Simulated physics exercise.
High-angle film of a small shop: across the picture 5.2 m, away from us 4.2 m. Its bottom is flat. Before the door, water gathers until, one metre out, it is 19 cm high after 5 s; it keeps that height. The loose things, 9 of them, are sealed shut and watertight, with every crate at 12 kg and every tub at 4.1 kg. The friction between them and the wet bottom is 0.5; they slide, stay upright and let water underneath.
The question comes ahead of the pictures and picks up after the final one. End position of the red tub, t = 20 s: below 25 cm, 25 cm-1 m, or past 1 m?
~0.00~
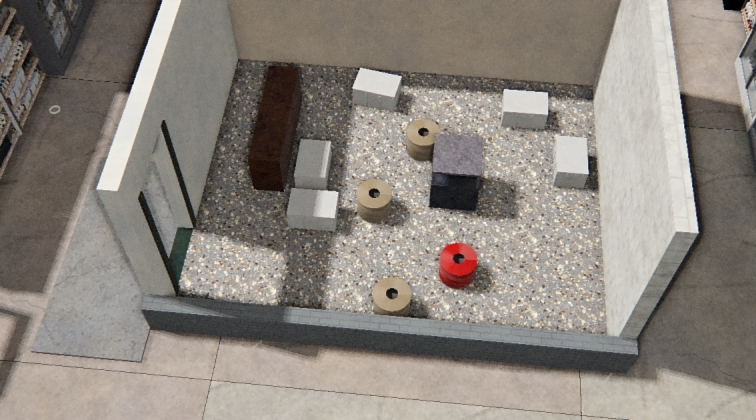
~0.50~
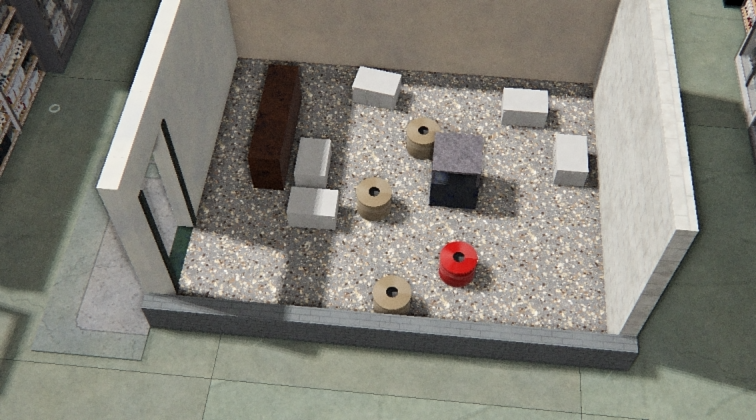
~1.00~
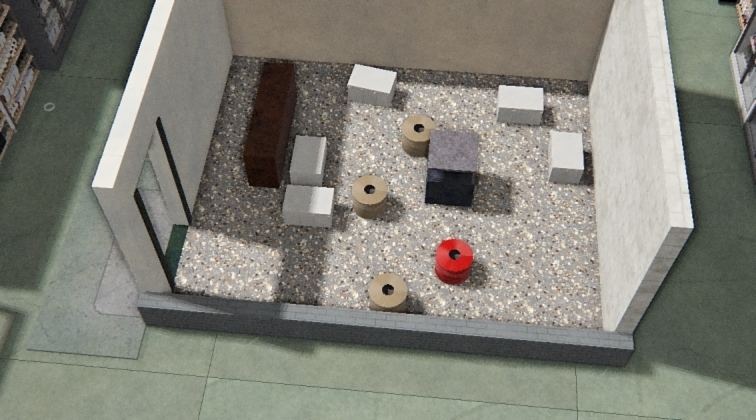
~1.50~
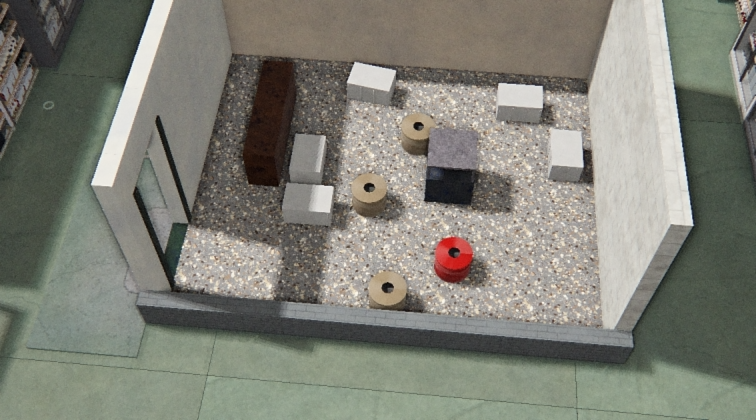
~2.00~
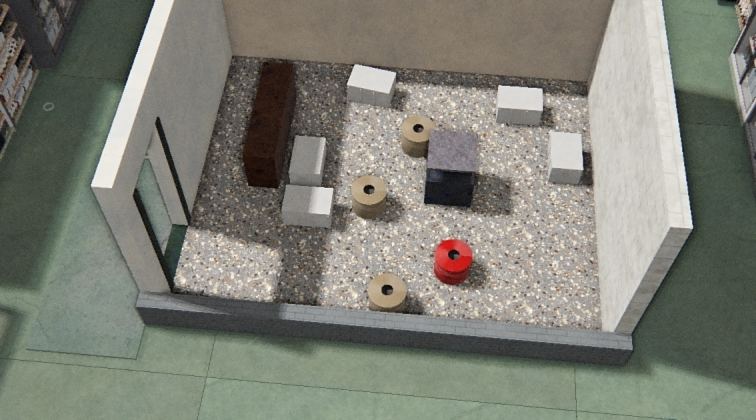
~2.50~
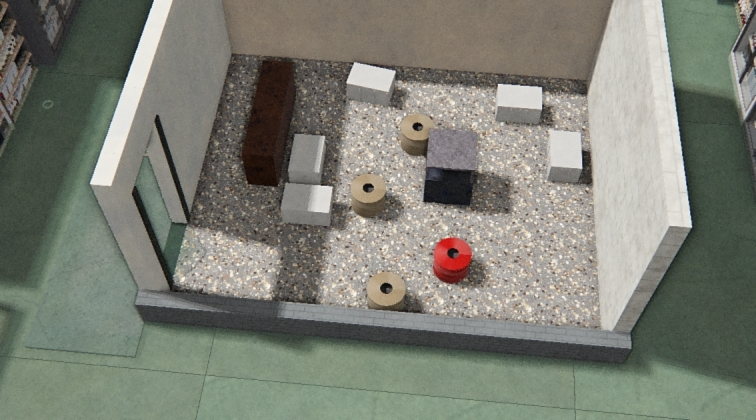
It ends up well off.
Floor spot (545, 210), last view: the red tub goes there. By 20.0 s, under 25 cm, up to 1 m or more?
It goes a long way.
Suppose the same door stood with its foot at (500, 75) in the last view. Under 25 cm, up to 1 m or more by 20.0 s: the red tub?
The red tub covers a long distance.
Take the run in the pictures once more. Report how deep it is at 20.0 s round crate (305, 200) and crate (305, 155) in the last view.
10 and 7 cm.
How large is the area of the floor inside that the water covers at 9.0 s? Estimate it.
15 m2.
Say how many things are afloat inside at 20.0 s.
Then: 9.
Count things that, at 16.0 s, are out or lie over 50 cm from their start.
Tally at that time: 7.
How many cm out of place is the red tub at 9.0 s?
By then it has shifted roughly 150 cm.
After 4.0 s the red tub is near (453, 254), 0.0 m from its start, aground; 0 afloat.
After 9.0 s the red tub is near (585, 225), 1.7 m from its start, afloat; 2 afloat.
After 16.0 s the red tub is near (579, 108), 2.8 m from its start, afloat; 8 afloat.
After 20.0 s the red tub is near (507, 69), 3.1 m from its start, afloat; 9 afloat.
